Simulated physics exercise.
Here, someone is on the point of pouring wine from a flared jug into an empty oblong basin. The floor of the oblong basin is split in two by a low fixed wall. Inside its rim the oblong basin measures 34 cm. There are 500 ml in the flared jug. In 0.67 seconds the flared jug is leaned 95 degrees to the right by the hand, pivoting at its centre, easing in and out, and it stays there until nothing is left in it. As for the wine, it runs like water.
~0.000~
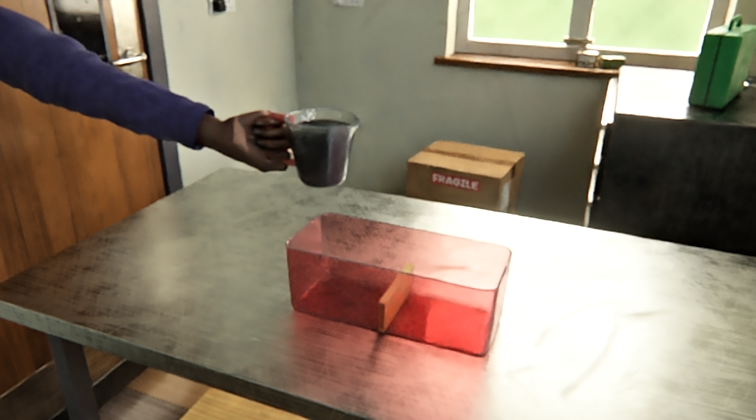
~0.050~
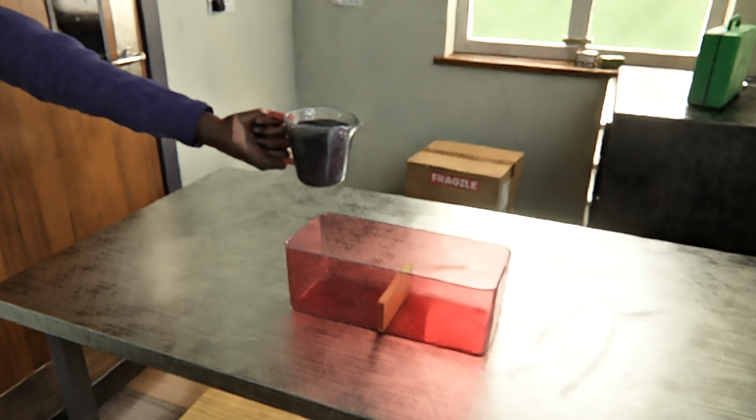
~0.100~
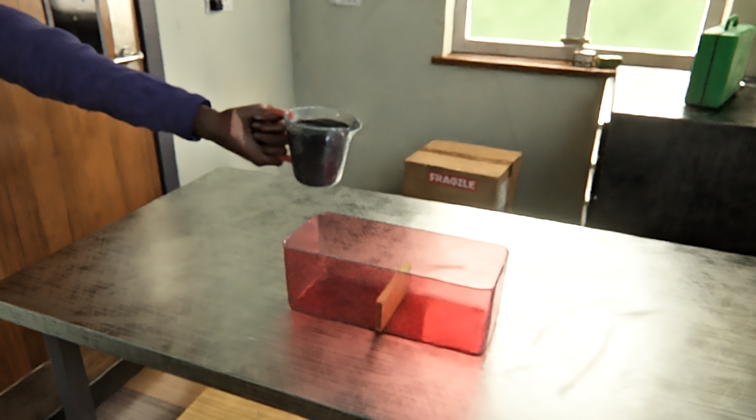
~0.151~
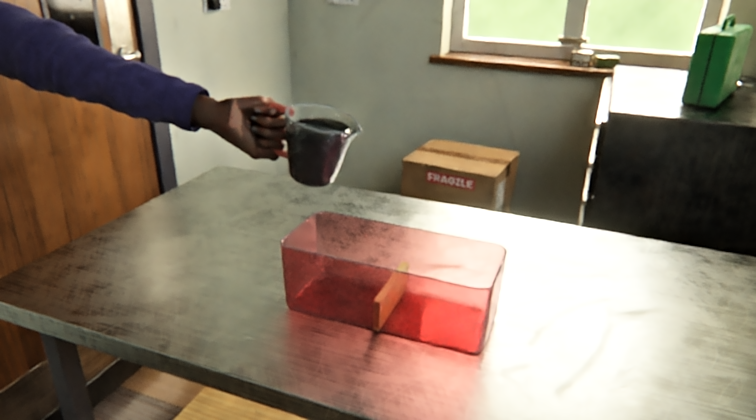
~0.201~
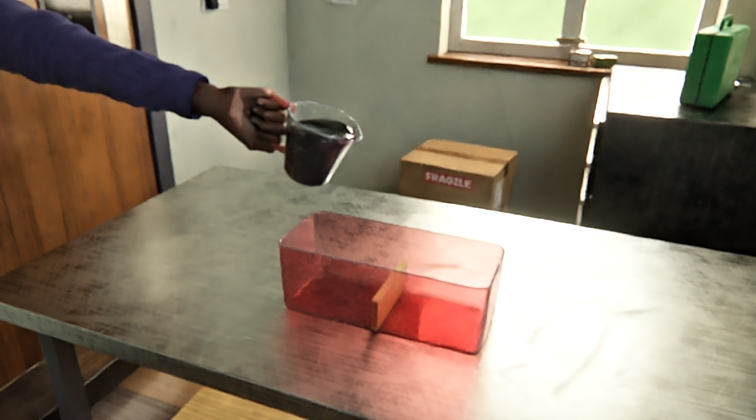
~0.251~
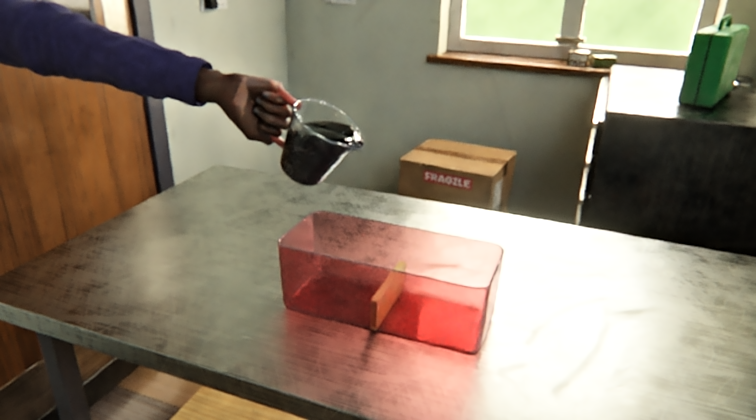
At the start, a hand in a purple sleeve holds a clear flared jug of dark liquid upright above a reddish, see-through oblong basin with an orange divider on a table. The hand then slowly leans the jug to the right, gradually steepening the tilt until the dark liquid reaches its lip.
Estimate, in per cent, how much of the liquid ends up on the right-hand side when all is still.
50 %.
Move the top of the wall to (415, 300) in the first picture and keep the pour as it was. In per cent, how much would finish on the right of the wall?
Estimate: About 10 percent.
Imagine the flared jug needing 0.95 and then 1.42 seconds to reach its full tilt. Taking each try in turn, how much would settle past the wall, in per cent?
Around 60 per cent first, around 60 per cent next.
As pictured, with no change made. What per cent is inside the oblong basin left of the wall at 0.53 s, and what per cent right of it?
Around 3 percent on the left and 16 on the right.
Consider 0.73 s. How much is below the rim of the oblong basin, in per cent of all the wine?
About 72 per cent.
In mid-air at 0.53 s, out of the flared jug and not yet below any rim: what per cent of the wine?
30 per cent.
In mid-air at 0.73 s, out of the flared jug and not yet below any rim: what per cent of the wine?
Airborne fraction: Approx. 16 %.
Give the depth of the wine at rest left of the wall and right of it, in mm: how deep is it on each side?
Some 10 mm on the left and some 12 mm on the right.
By 0.53 s the tilt is 85° and 51 per cent is still to pour, 3 is left of the wall and 16 right of it.
By 0.73 s the tilt is 95° and 12 per cent is still to pour, 30 is left of the wall and 43 right of it.
By 0.94 s the tilt is 95° and 1 per cent is still to pour, 45 is left of the wall and 50 right of it.
By 1.17 s the tilt is 95° and 0 per cent is still to pour, 49 is left of the wall and 50 right of it.
At rest 49 per cent lies left of the wall, 50 right of it and 1 outside.
